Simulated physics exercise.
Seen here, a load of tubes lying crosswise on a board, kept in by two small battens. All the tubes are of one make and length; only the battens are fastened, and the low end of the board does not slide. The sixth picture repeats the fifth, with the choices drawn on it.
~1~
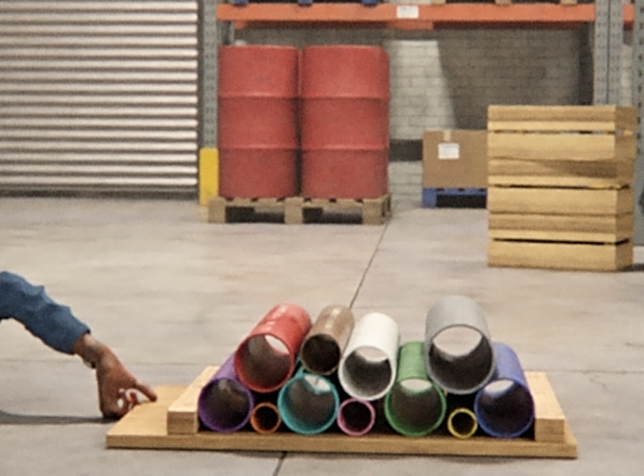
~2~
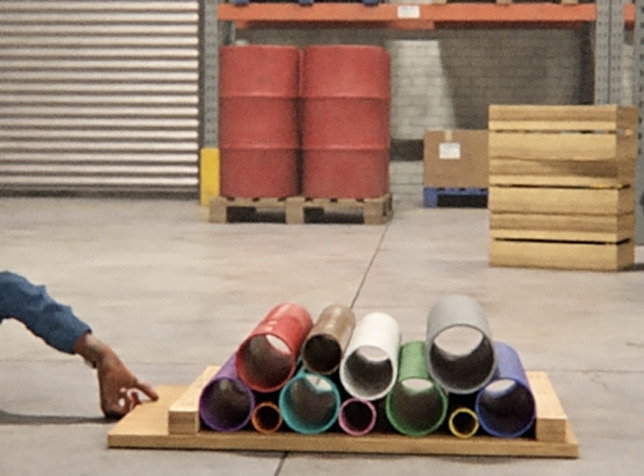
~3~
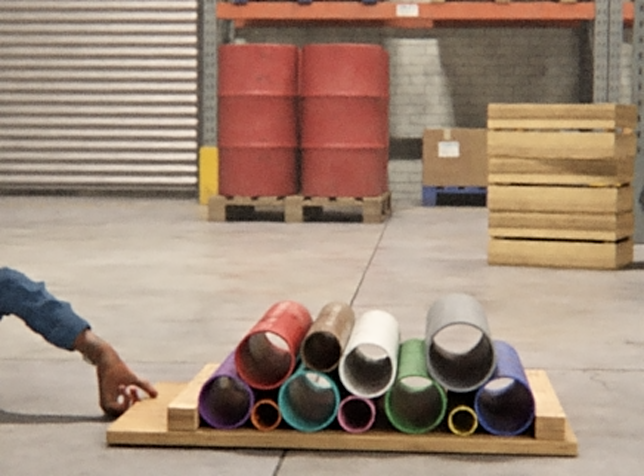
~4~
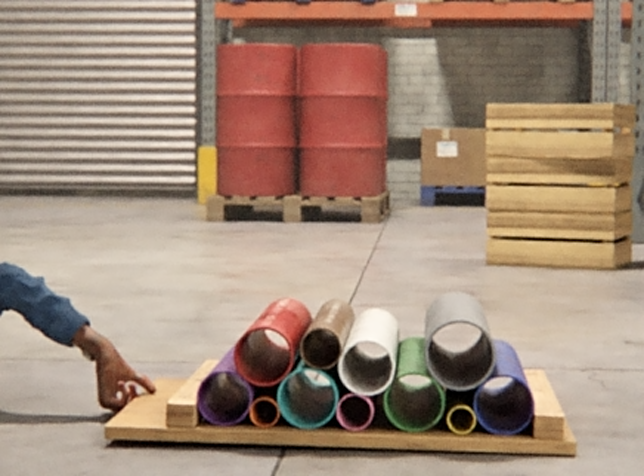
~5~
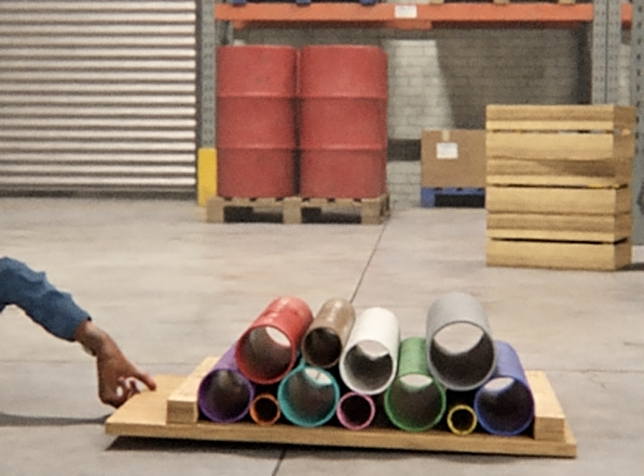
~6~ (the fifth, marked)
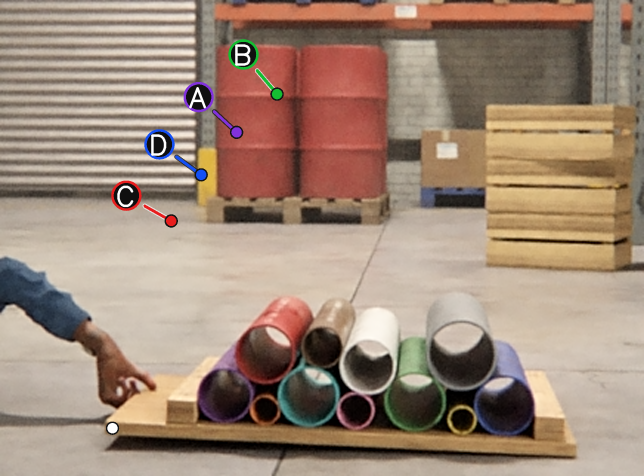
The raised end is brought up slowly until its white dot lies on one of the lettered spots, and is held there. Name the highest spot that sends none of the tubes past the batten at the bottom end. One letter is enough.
The answer is mark D.
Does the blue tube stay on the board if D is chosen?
The blue tube: Yes.
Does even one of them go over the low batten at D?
At D: No.
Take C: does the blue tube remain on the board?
Yes.
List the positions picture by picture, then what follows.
Red tube (264, 363); white tube (367, 372); grey tube (460, 359), in the first picture.
Grey tube (461, 358); brown tube (322, 354), in the second picture.
Board (347, 404); purple tube (226, 401); orange tube (266, 415); grey tube (461, 356), in the third picture.
Board (346, 402); purple tube (224, 398); orange tube (265, 412); yellow tube (461, 420), in the fourth picture.
Board (347, 400); purple tube (225, 395); orange tube (265, 410), in the fifth picture.
On the copy, A at (236, 132); B at (277, 94); C at (171, 221); D at (201, 175); the white dot at (112, 428).
On D. First, board at 20°.
Then, board at 36°.
Finally, board at 36°, none over the low batten.
By contrast, A three over the low batten (white, grey, brown); B three over the low batten (red, white, grey); C none over the low batten.
